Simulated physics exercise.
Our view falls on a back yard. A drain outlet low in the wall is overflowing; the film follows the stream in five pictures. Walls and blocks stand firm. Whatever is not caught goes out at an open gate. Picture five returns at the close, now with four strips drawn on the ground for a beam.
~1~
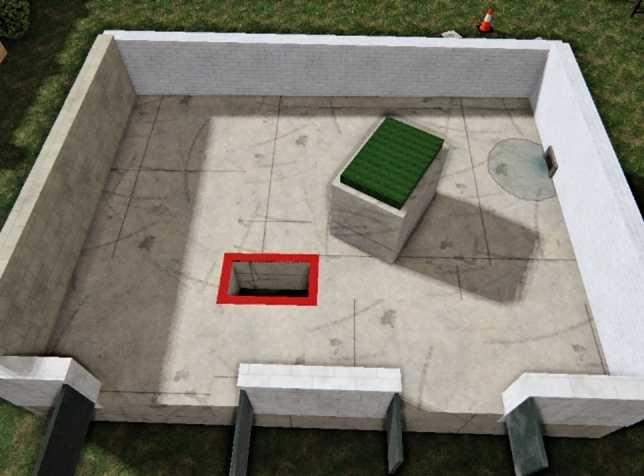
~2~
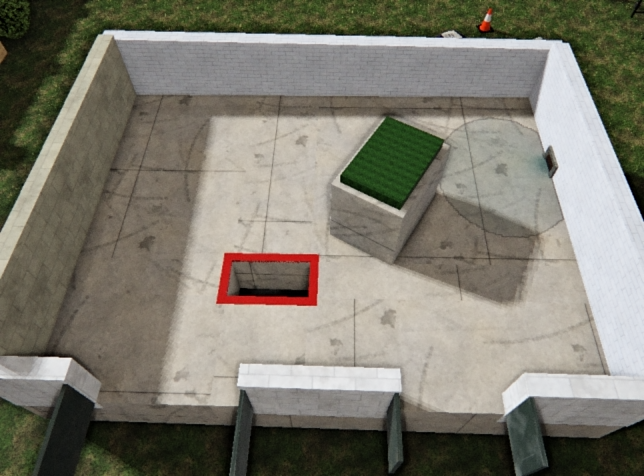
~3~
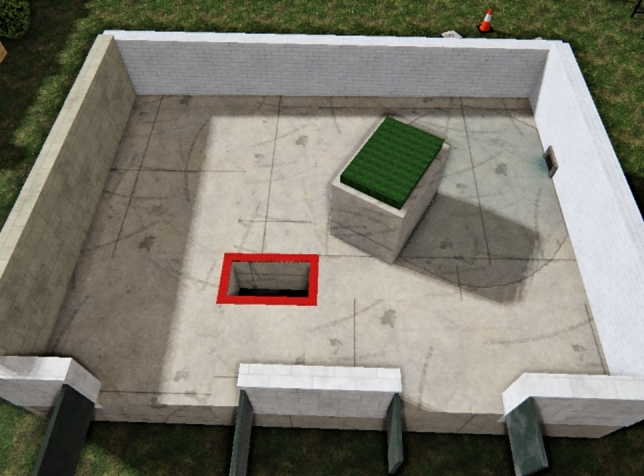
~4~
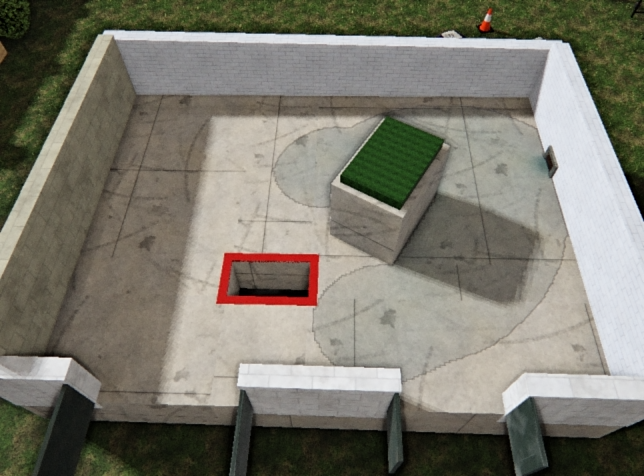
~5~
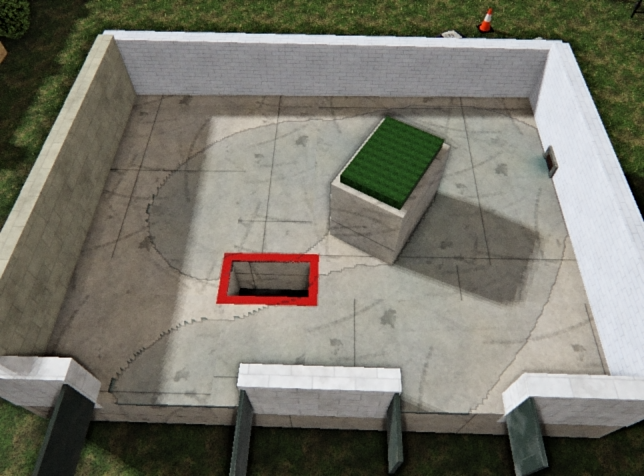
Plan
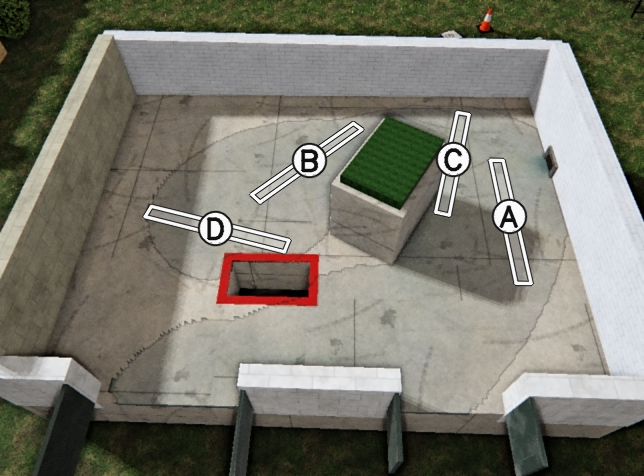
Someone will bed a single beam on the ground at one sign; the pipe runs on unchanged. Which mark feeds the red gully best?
Go for B.
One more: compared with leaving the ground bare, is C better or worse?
It is worse.
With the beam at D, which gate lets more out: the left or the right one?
The left one.
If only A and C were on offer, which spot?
That is spot A.
In white, A from (523, 283) to (496, 160); B from (255, 198) to (357, 126); C from (442, 213) to (463, 113); D from (148, 211) to (286, 246).
For spot A, about 8 % of the stream goes into the red gully, about 90 % out by the gates.
For spot B, about 26 % of the stream goes into the red gully, about 72 % out by the gates.
For spot C, about 5 % of the stream goes into the red gully, about 93 % out by the gates.
For spot D, about 5 % of the stream goes into the red gully, about 91 % out by the gates.
